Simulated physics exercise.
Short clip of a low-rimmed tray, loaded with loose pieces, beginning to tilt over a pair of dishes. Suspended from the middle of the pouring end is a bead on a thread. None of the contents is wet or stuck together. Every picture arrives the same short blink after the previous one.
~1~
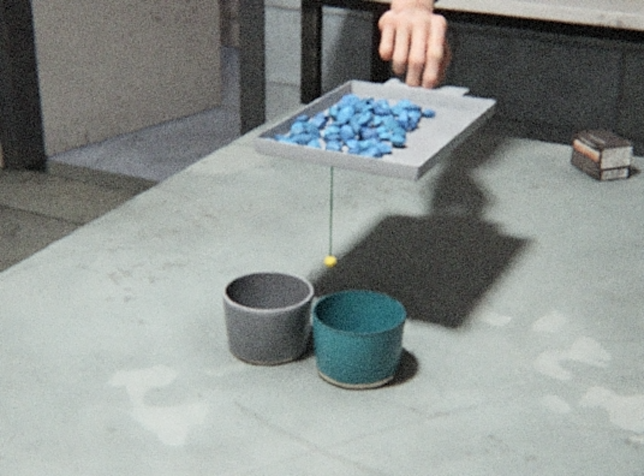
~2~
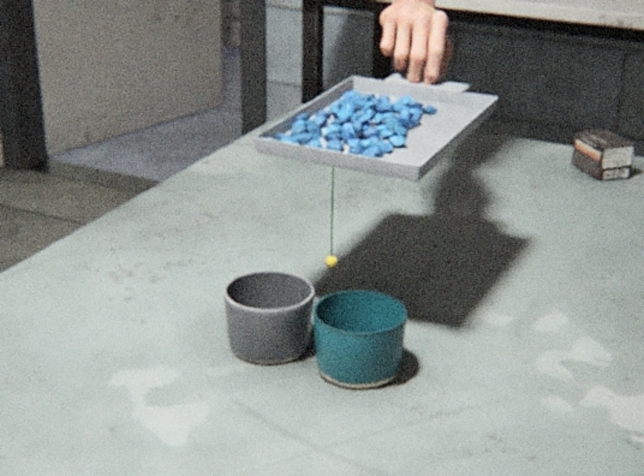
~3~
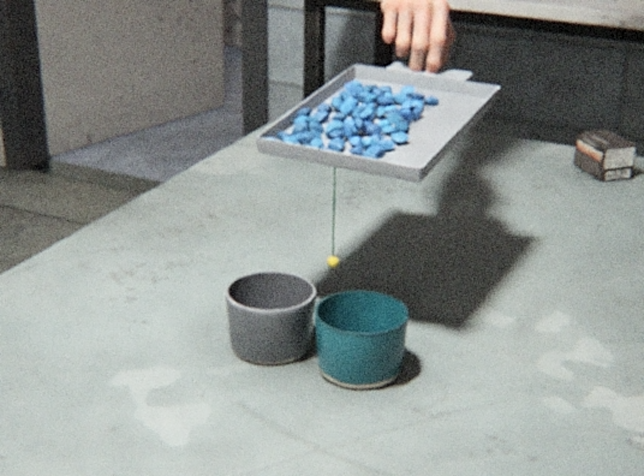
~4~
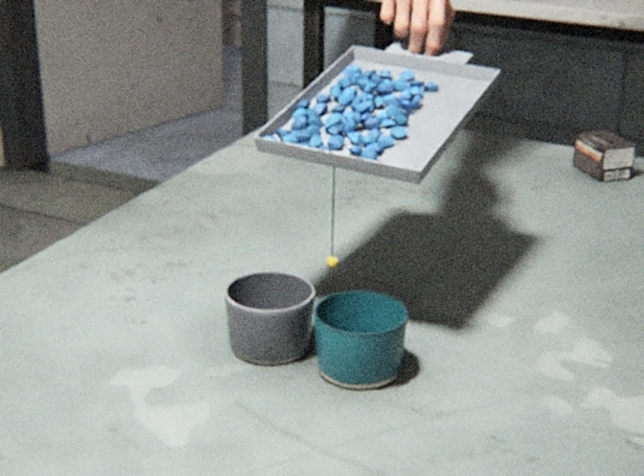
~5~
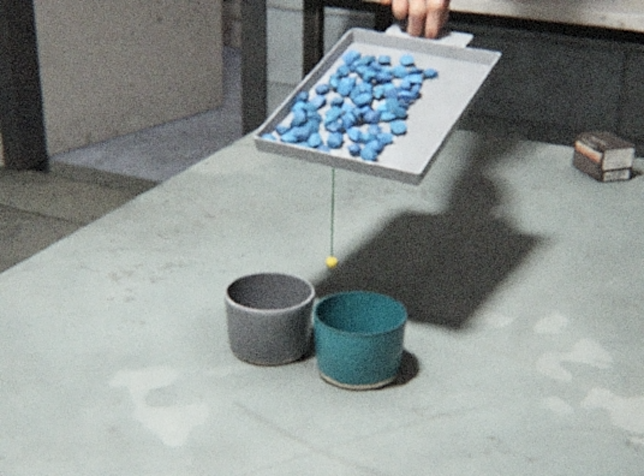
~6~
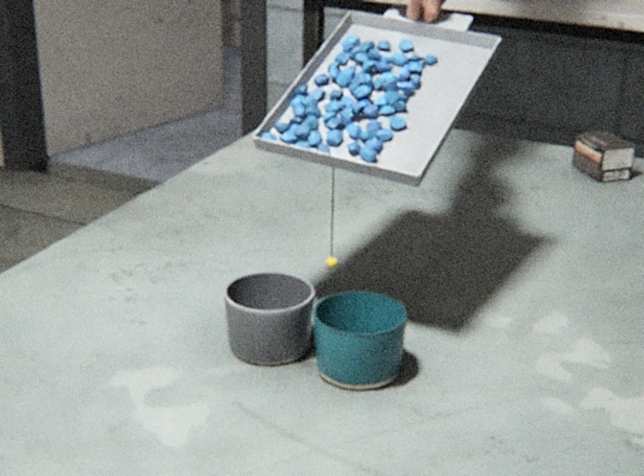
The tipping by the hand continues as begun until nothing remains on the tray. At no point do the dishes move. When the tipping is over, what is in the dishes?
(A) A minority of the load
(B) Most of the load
Answer: B.
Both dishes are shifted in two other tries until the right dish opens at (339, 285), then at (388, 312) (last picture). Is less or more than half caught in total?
The first place gets a lesser share, the second the greater share.
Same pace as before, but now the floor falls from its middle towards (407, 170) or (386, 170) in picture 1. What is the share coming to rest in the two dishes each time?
Roughly 30 per cent, and 40 per cent.
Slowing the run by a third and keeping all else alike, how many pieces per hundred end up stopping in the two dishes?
I'd say near 80 per cent.
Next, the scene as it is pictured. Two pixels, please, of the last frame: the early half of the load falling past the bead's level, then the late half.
(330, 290) first, (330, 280) later.
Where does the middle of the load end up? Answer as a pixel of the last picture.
Once it all stops, the middle lies near (348, 357).
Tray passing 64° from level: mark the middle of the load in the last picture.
About (342, 127).
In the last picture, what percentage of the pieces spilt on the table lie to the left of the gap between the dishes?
It comes to 30 per cent or so.
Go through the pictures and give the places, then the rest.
The first frame shows corners of the pouring end at (256, 137) and (417, 165), level; middle of the load at (348, 130), aquarium stones; left dish at (247, 331); right dish at (339, 355); bead on its thread at (330, 262).
The second frame shows corners of the pouring end at (257, 137) and (418, 165), level; middle of the load at (349, 128).
The third frame shows corners of the pouring end at (258, 137) and (420, 167), tipped barely, lowest at the right corner; middle of the load at (351, 124).
The fourth frame shows corners of the pouring end at (257, 136) and (419, 169), tipped a little, lowest at the right corner; middle of the load at (350, 116).
The fifth frame shows corners of the pouring end at (256, 136) and (418, 172), tipped clearly, lowest at the right corner; middle of the load at (349, 109).
The sixth frame shows corners of the pouring end at (255, 136) and (417, 174), tipped clearly, lowest at the right corner; middle of the load at (348, 102); left dish at (248, 332); right dish at (340, 356).
Soon, tray tipped steeply; nearly all on the tray; a stray few in the air.
A while on, tray tipped past a quarter turn; about a quarter on the tray; about a third in the right dish; about a quarter in the left dish; a stray few outside both; about a quarter in the air.
Towards the end, tray tipped past a quarter turn; about half in the right dish; about a third in the left dish; about a quarter outside both.
Finally, tray tipped past a quarter turn; about half in the right dish; about a third in the left dish; about a quarter outside both.
